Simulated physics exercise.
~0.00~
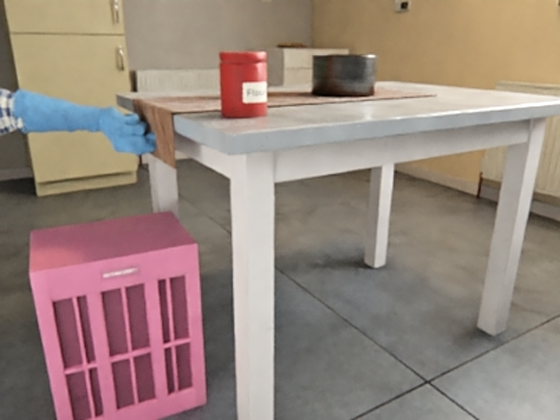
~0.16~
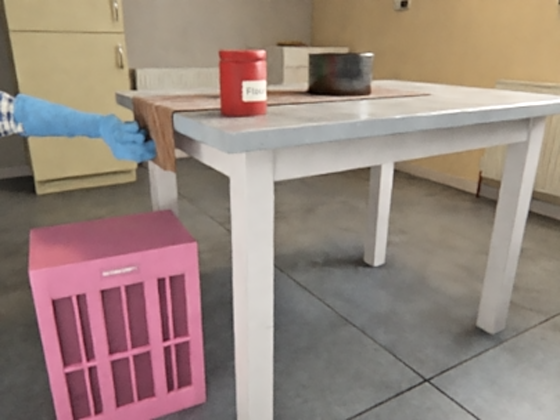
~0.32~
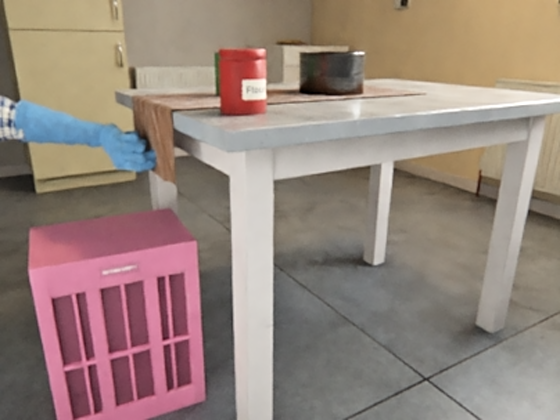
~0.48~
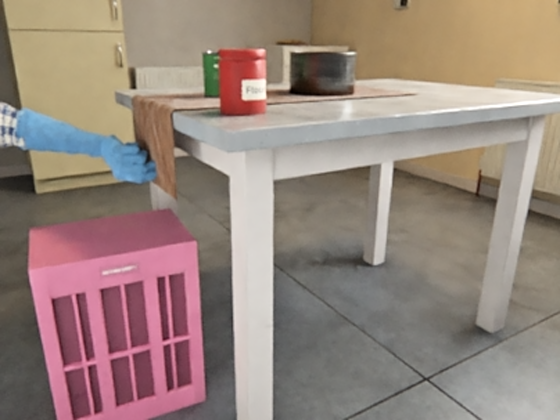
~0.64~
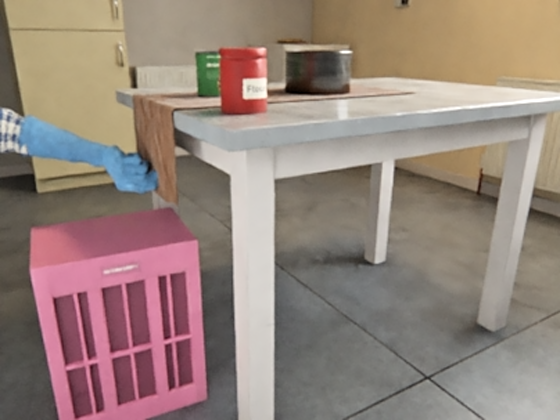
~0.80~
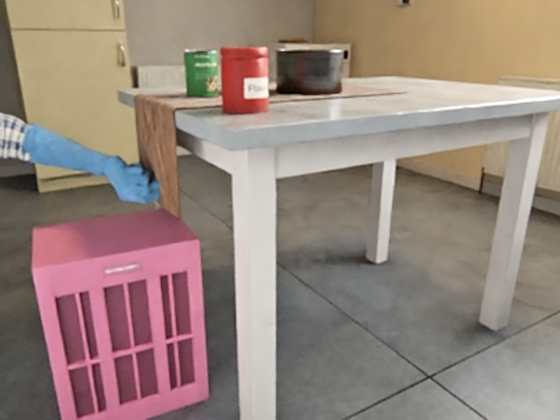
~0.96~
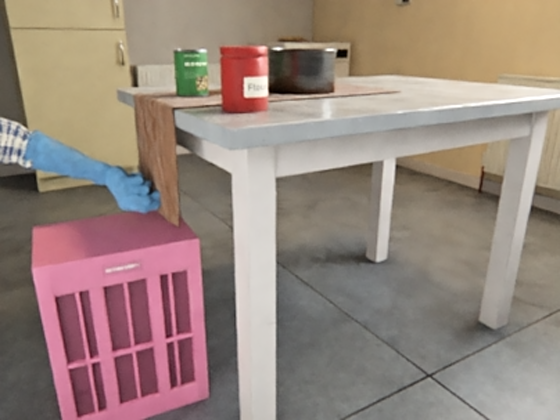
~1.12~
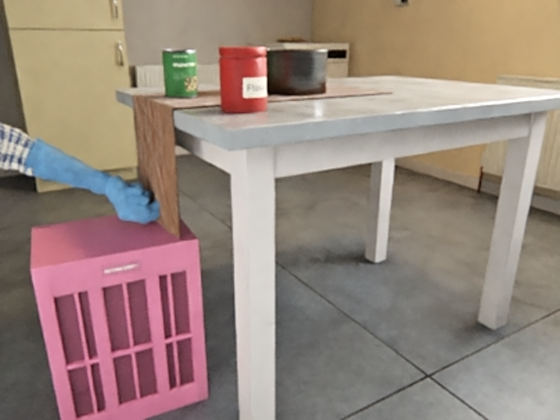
A brown table runner hangs over the left end of a pale table, its end held by a blue-gloved hand above a pink crate. The hand draws the cloth steadily downward, and the dark pot on it slides left behind a red jar. A green tin comes into view from behind the jar and rides left with the cloth, staying upright. The red jar stays where it is as the hem sinks lower. Finally the cloth's end reaches the top of the crate, with tin, jar and pot all still standing on the table.
